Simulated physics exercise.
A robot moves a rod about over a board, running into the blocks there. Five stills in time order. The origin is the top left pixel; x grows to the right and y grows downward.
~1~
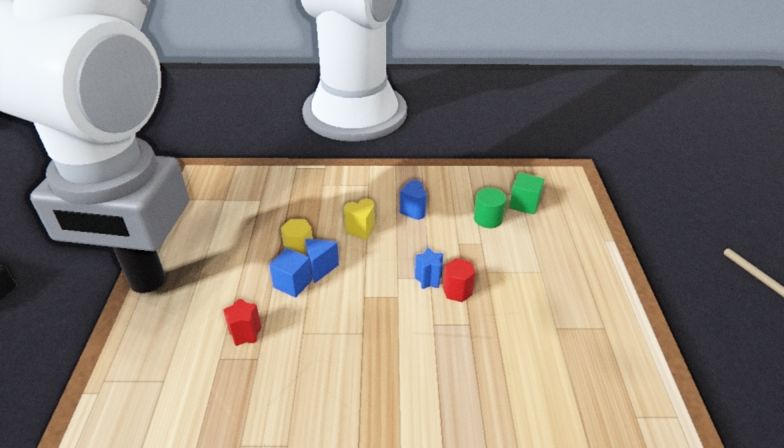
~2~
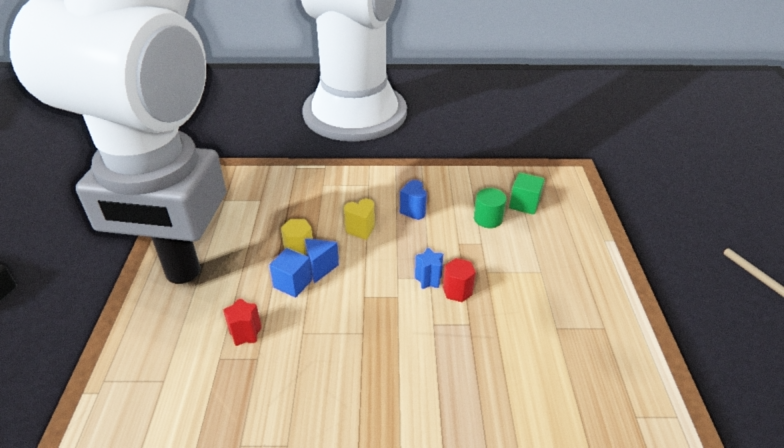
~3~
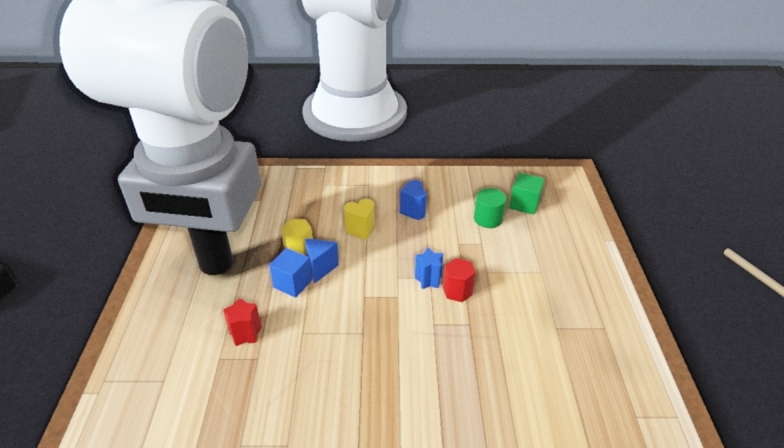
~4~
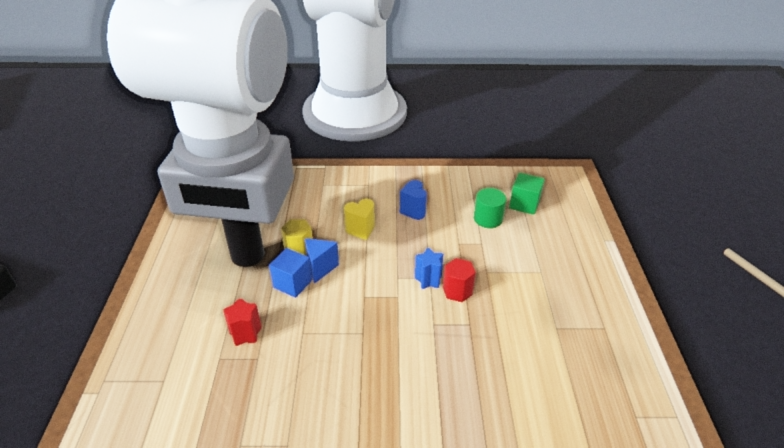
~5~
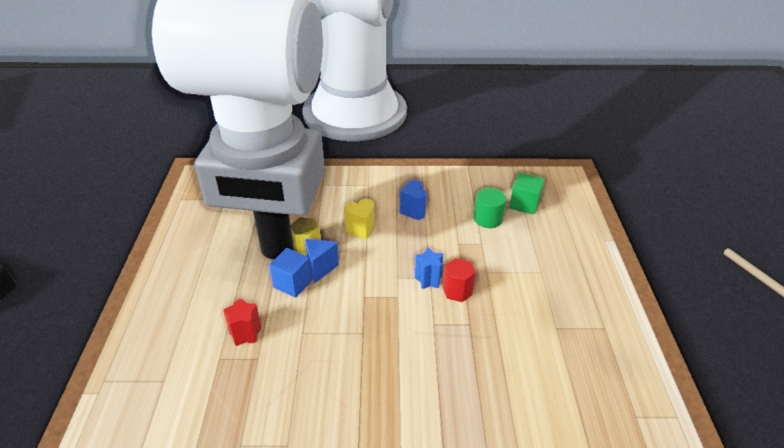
Robot arm sliding a black rod rightward across a wooden board of coloured blocks, nudging the yellow hexagonal block slightly right.
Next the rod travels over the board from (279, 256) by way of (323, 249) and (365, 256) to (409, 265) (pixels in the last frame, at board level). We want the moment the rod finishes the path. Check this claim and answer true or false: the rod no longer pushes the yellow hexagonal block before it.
My answer: True.
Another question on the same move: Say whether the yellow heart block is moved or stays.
It shifts.
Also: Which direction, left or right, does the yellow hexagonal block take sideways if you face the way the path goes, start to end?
Pushed left.
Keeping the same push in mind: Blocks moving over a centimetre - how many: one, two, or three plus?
I predict two.
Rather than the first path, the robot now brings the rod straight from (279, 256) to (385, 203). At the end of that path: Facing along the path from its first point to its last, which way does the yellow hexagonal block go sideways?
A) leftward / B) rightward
B (rightward)
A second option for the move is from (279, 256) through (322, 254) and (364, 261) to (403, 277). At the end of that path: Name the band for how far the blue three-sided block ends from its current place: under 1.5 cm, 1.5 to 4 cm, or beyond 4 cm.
The blue three-sided block ends up a moderate distance away, 1.5 to 4 cm.
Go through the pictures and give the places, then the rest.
Rod's lower end at (148, 281); yellow hexagonal block at (296, 228); blue three-sided block at (318, 247); yellow heart block at (360, 207), in the first frame.
Rod at (183, 272); blocks still, in the second frame.
Rod at (217, 264); blocks still, in the third frame.
Rod at (248, 256); blocks still, in the fourth frame.
Rod at (277, 249); yellow hexagonal block at (304, 226); blue three-sided block at (318, 247); yellow heart block at (360, 207), in the fifth frame.
On the path given first. One third of the way, rod at (322, 242); yellow hexagonal block at (349, 219); yellow heart block at (364, 205).
Two thirds of the way, rod at (366, 249); yellow hexagonal block at (386, 218), turned 60° anticlockwise; yellow heart block at (371, 201), turned 25° anticlockwise.
At the end, rod at (409, 258); yellow hexagonal block at (393, 218), turned 105° anticlockwise; blue three-sided block still; yellow heart block at (371, 201), turned 25° anticlockwise.
